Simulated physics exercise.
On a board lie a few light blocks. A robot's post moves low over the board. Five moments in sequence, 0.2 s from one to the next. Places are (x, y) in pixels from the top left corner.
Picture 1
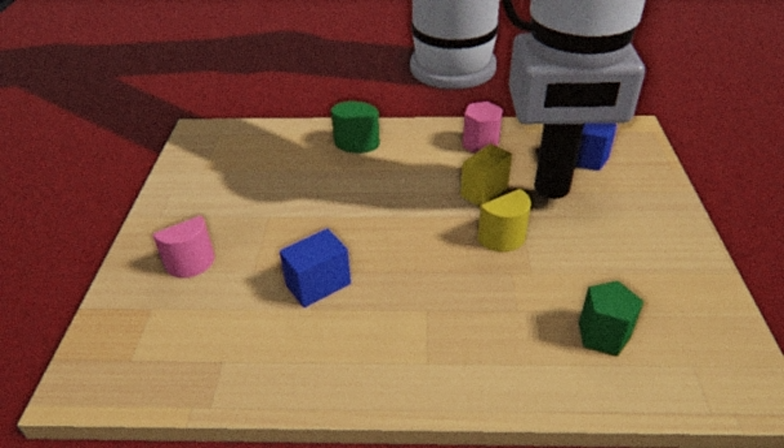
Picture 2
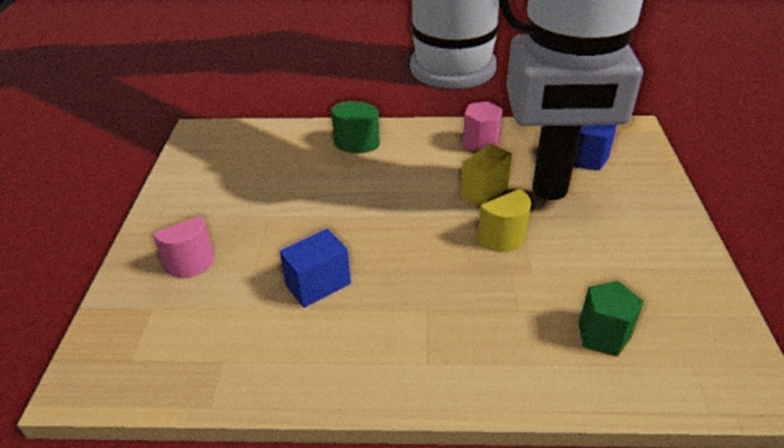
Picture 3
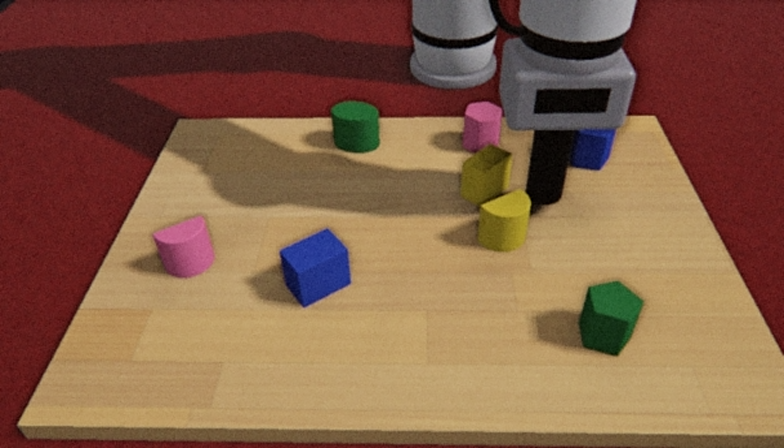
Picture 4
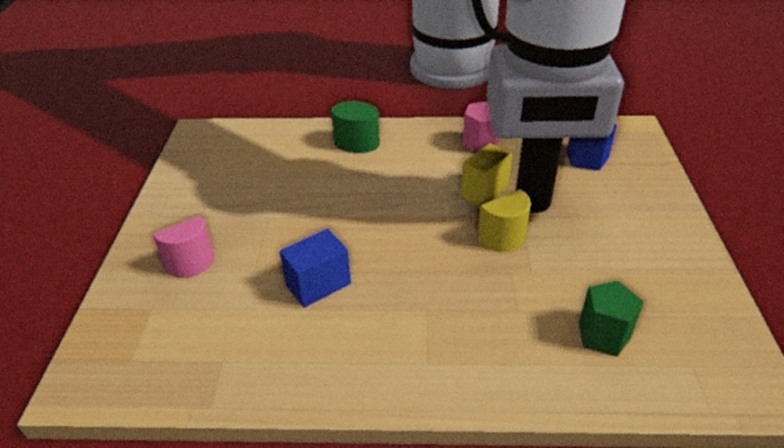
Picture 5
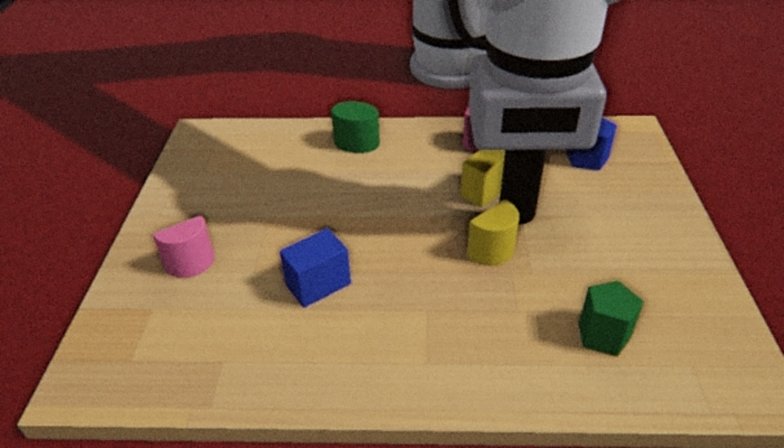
A robot arm in white and grey, with a black post, reaches over the far right of a pale wooden board on a red surface, seen from above the near edge. Around it lie two yellow blocks, pink, green and blue blocks, with others nearer and to the left. The post slides left and nearer, nudging the half-round yellow block slightly the same way, while the view stays still.
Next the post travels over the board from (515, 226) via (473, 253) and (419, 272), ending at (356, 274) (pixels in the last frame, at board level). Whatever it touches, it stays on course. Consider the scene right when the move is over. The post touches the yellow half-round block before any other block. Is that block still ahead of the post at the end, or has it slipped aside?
The yellow half-round block won't stay at the front of the post.
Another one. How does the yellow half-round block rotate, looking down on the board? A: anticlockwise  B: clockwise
I choose A.
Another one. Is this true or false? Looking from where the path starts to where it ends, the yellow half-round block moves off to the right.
This is false.
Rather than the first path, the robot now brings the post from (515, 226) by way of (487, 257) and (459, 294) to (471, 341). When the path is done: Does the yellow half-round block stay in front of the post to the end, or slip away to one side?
The post still pushes it.
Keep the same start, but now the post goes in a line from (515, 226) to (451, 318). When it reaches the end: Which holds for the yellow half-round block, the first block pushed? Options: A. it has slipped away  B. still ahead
(B)
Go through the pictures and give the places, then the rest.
In the first picture, lower end of the post at (552, 190), tops of blocks, blue oblong block at (313, 249), yellow oblong block at (488, 157), yellow half-round block at (509, 204).
In the second picture, post at (550, 191), blocks as before.
In the third picture, post at (543, 196), blocks as before.
In the fourth picture, post at (532, 203), blocks as before.
In the fifth picture, post at (517, 214), blue oblong block at (313, 249), yellow oblong block at (488, 157), yellow half-round block at (498, 216).
What follows on the original path. One third of the way, post at (474, 241); yellow half-round block at (476, 249), turned 55° anticlockwise.
Two thirds of the way, post at (418, 260); yellow half-round block at (465, 259), turned 100° anticlockwise.
At the end, post at (355, 262); blue oblong block at (302, 250); yellow oblong block not moved; yellow half-round block at (465, 259), turned 100° anticlockwise.
